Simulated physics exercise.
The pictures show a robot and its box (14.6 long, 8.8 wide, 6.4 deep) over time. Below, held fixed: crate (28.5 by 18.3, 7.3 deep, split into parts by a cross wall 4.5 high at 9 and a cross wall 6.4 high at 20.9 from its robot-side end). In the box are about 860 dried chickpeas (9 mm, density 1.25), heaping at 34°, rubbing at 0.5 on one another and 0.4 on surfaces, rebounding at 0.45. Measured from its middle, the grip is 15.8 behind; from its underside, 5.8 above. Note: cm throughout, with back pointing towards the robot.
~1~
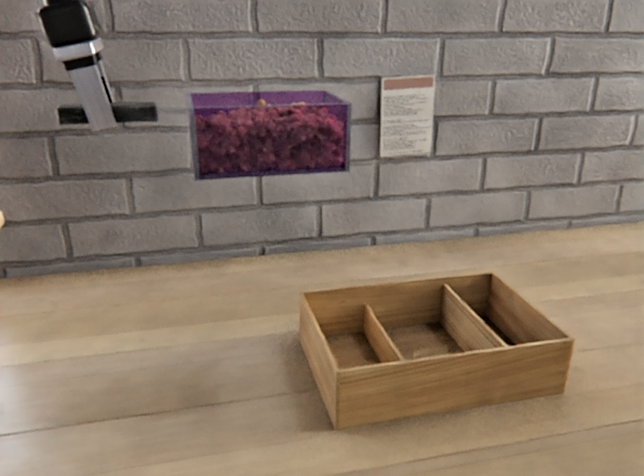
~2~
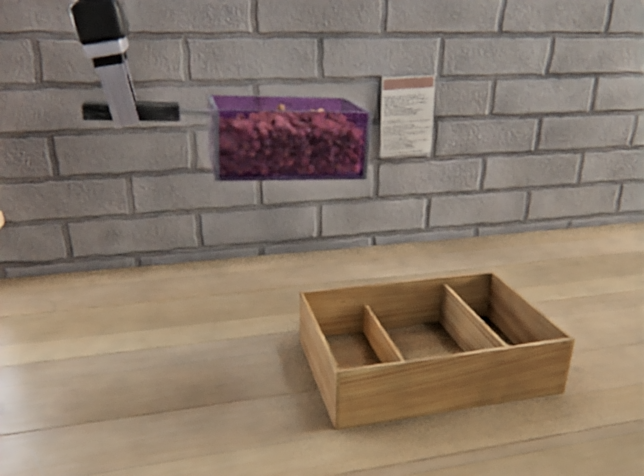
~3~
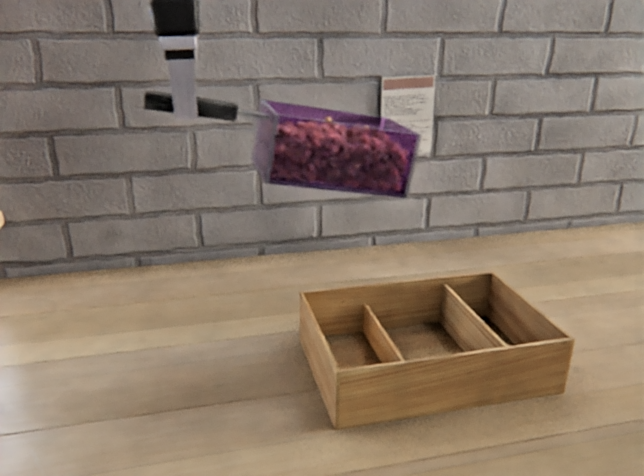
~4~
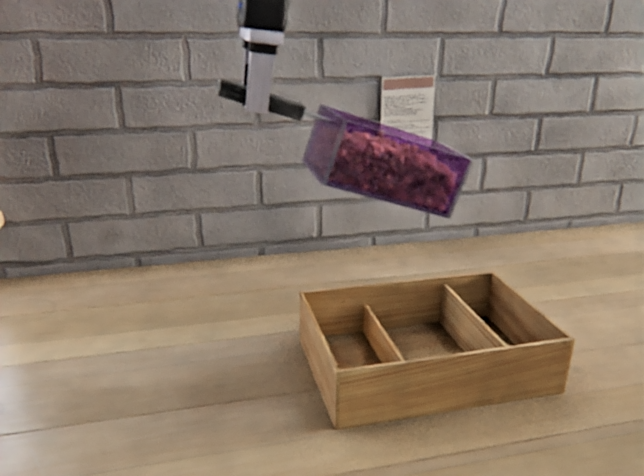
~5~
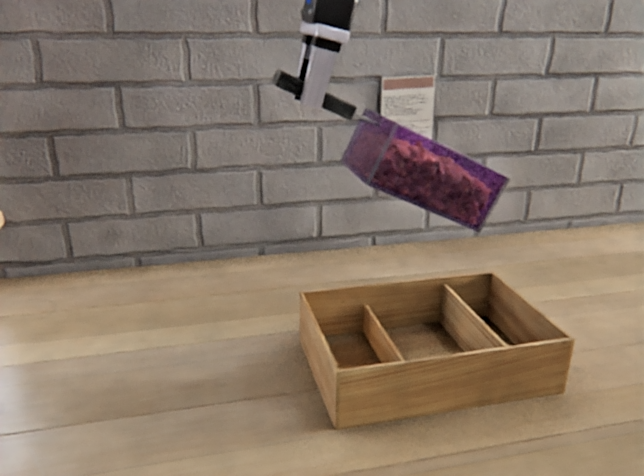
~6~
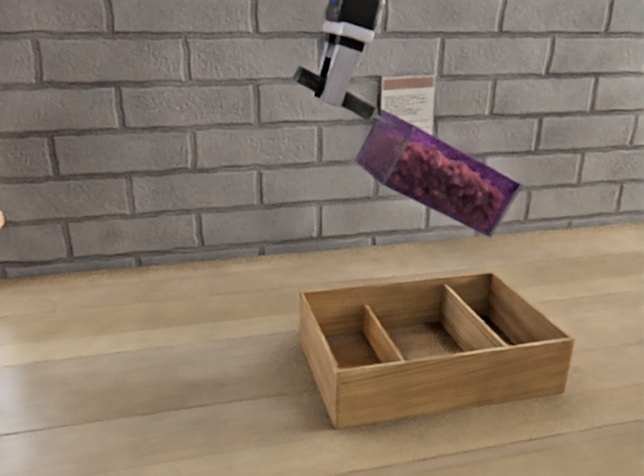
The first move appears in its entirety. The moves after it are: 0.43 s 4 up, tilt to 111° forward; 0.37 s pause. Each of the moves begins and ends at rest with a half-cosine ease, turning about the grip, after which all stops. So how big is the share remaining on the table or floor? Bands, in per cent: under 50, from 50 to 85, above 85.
Band: From 50 to 85 per cent.
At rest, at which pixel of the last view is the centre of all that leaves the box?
It ends up close to (301, 376).
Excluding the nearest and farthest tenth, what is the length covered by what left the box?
Around 18 cm long.
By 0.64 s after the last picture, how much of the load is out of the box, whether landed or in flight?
I'd put it at some 60 percent up to then.
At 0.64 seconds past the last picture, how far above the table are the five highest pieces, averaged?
Those pieces are roughly 22 cm high.
Then, 0.32 s after the last picture, tilted 98° forward, highest piece 31 above the table; 669 in the box, 117 in the robot-side part, 28 in the middle part, 50 in flight or on a rim.
Then, 0.64 s after the last picture, tilted 111° forward, highest piece 23 above the table; 346 in the box, 184 in the robot-side part, 171 on the table or floor, 28 in the middle part, 135 in flight or on a rim.
Then, 1.00 s after the last picture, tilted 111° forward, highest piece 20 above the table; 475 on the table or floor, 271 in the robot-side part, 42 in the box, 28 in the middle part, 48 in flight or on a rim.
Then, 2.05 s after the last picture, tilted 111° forward, highest piece 3 above the table; 565 on the table or floor, 271 in the robot-side part, 28 in the middle part.
Final count, 565 on the table or floor, 271 in the robot-side part, 28 in the middle part. That is 65 % on the table or floor.
